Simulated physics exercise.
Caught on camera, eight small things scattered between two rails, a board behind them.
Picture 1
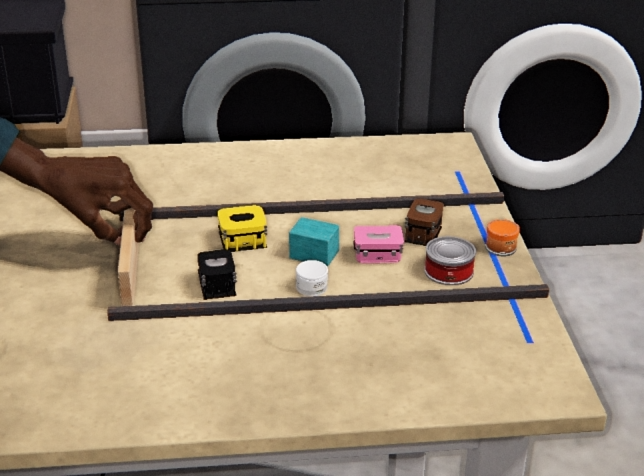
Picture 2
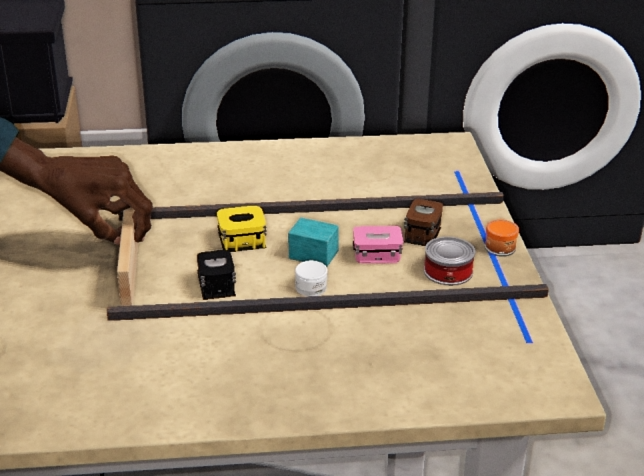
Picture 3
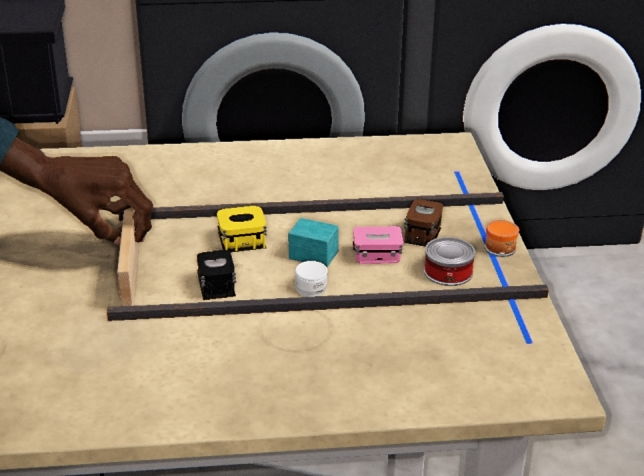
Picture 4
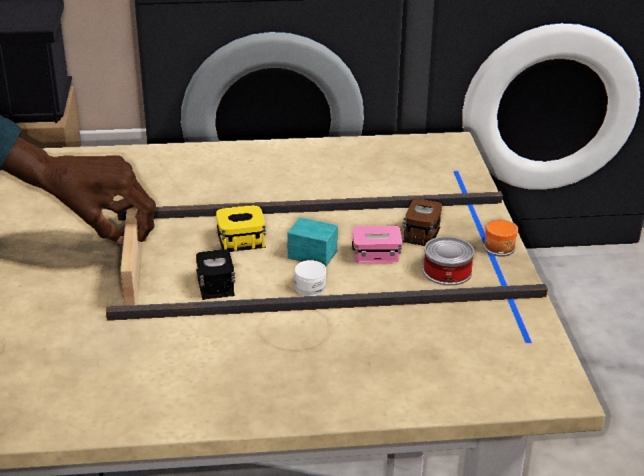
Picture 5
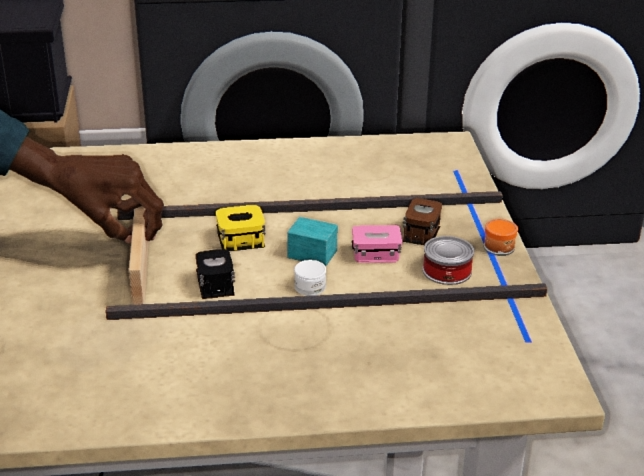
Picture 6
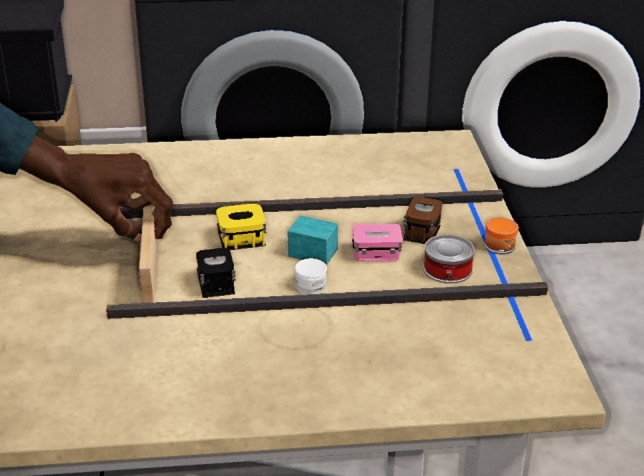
On a pale wooden table, seen from above at an angle with two dark round-doored machines behind, a nearly still camera looks over two dark rails. Between them sit yellow, black, turquoise, white, pink, brown and red items, with an orange pot by a slanting blue line at right. At left, a hand holds an upright board still, then slides it slightly rightward, while the items stay in place.
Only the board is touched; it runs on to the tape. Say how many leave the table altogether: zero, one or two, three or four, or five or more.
Outcome: The number that fall off is five or more.
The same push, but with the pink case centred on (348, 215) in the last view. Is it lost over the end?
The pink case tumbles off.
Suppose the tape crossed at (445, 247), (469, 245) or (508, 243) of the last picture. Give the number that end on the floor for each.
The counts: 1, 4 and 7.
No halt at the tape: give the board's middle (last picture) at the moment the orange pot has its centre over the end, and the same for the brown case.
Its middle is around (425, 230) and around (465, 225).
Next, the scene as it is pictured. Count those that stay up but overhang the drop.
The number is 2.
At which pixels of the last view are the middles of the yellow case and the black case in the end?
Near (502, 214) and (517, 261).
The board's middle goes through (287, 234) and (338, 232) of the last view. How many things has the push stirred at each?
5 and 6.
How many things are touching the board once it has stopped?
In contact: 3.
Soon after, none off yet; orange pot at rest near (501, 236); red tin at rest near (449, 259); brown case at rest near (423, 220).
Then, none off yet; orange pot at rest near (501, 236); red tin moved a little near (474, 256); brown case moved about its own width near (440, 207).
At rest, the number that fall off is five or more; fallen, white tub, pink case, brown case, red tin and orange pot.
